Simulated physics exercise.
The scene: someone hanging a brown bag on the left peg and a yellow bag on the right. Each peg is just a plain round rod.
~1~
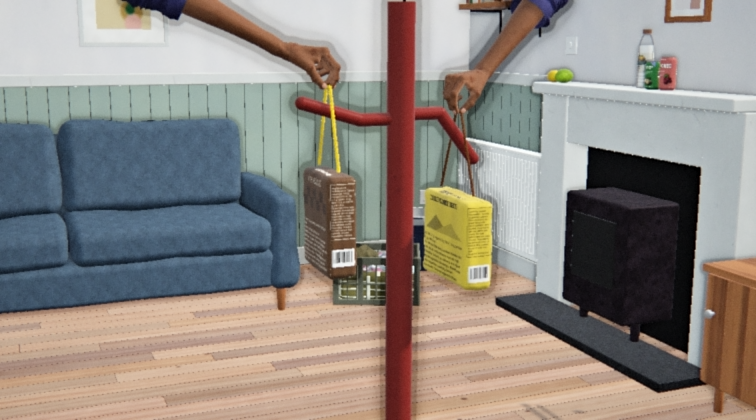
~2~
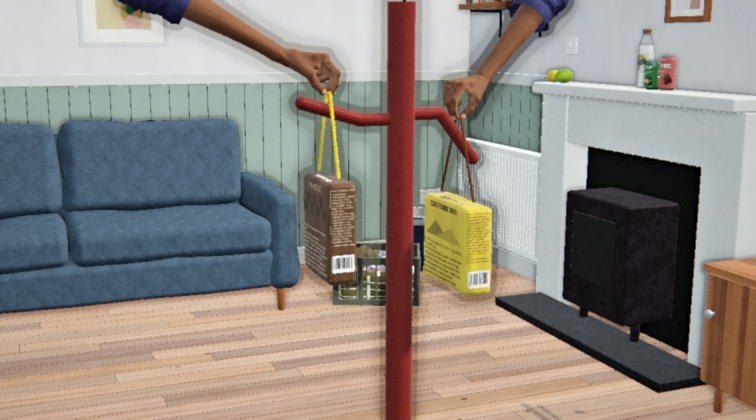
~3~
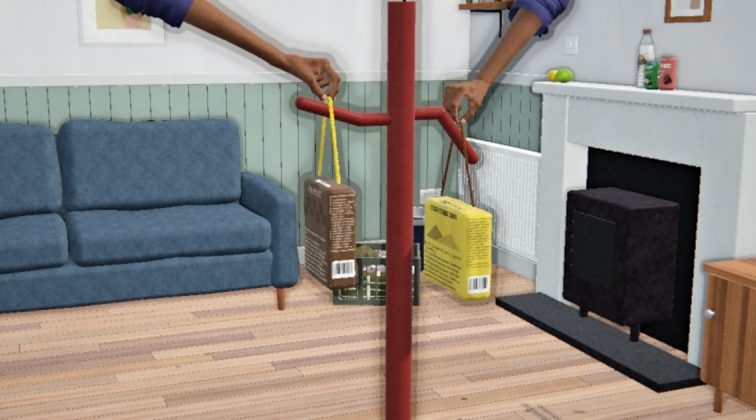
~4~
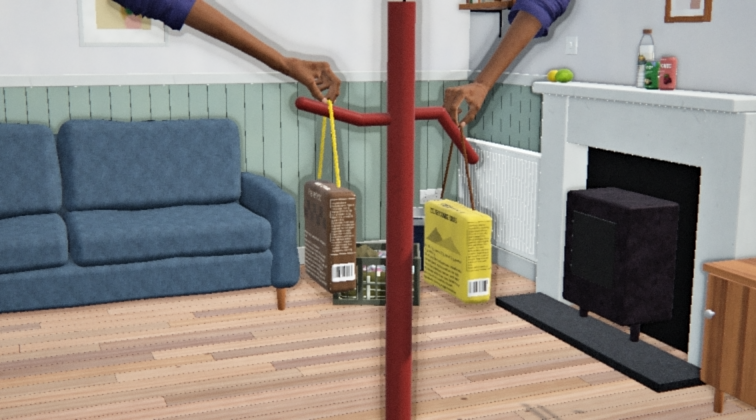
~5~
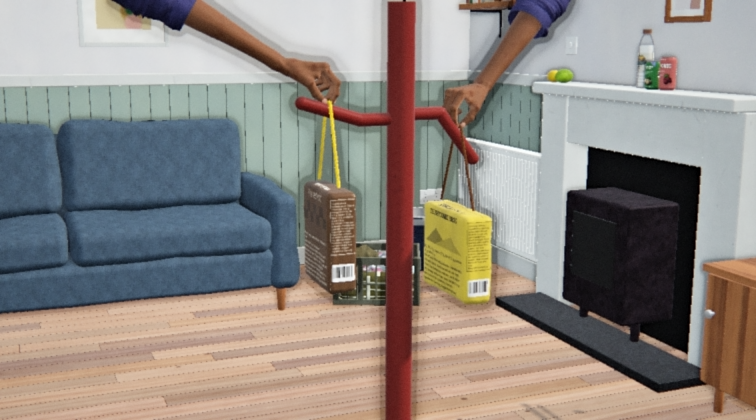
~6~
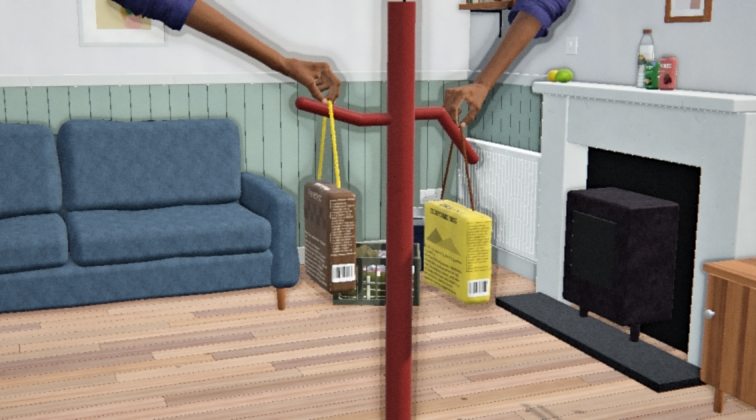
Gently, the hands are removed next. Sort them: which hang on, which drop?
The brown bag hangs on, the yellow bag drops.
Then, 0.34 s on from there, brown bag still up near (330, 237); yellow bag falling near (453, 397).
Then, 0.60 s on from there, brown bag still up near (333, 238); yellow bag on the floor.
In the end, brown bag still up near (333, 238); yellow bag on the floor. The brown bag remains on its peg and the yellow bag slips off its peg.
